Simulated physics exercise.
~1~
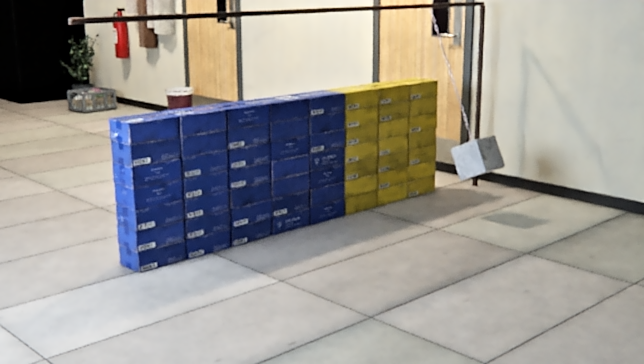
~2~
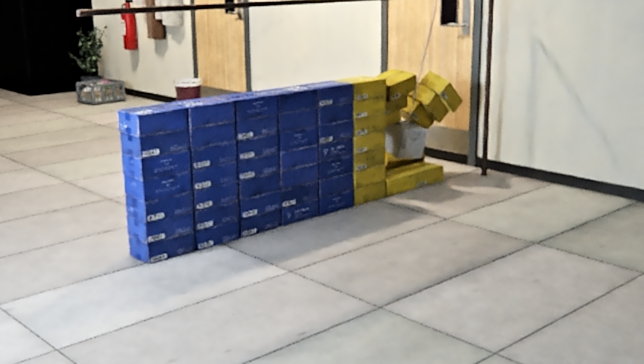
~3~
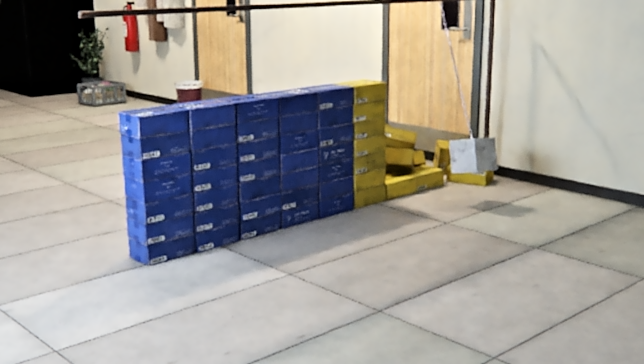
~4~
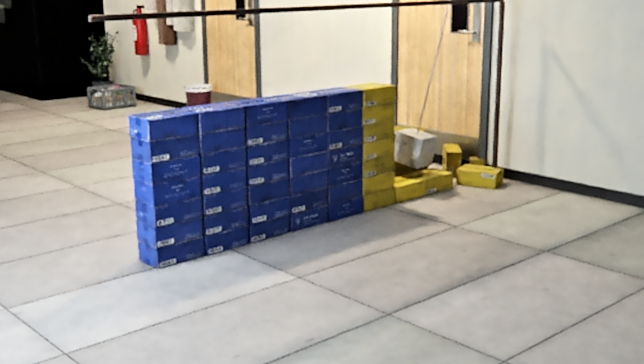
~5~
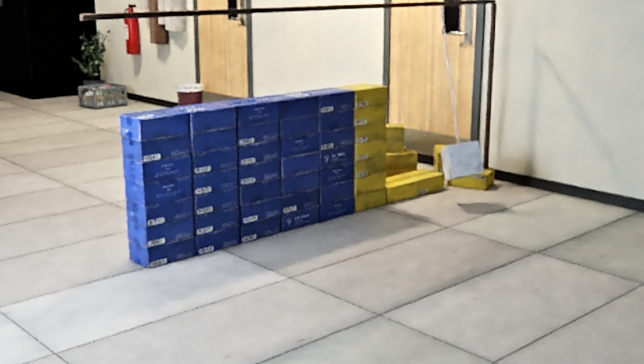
In a tiled hallway, a hanging pale block swinging into a box wall, toppling yellow boxes while the blue ones stay standing.
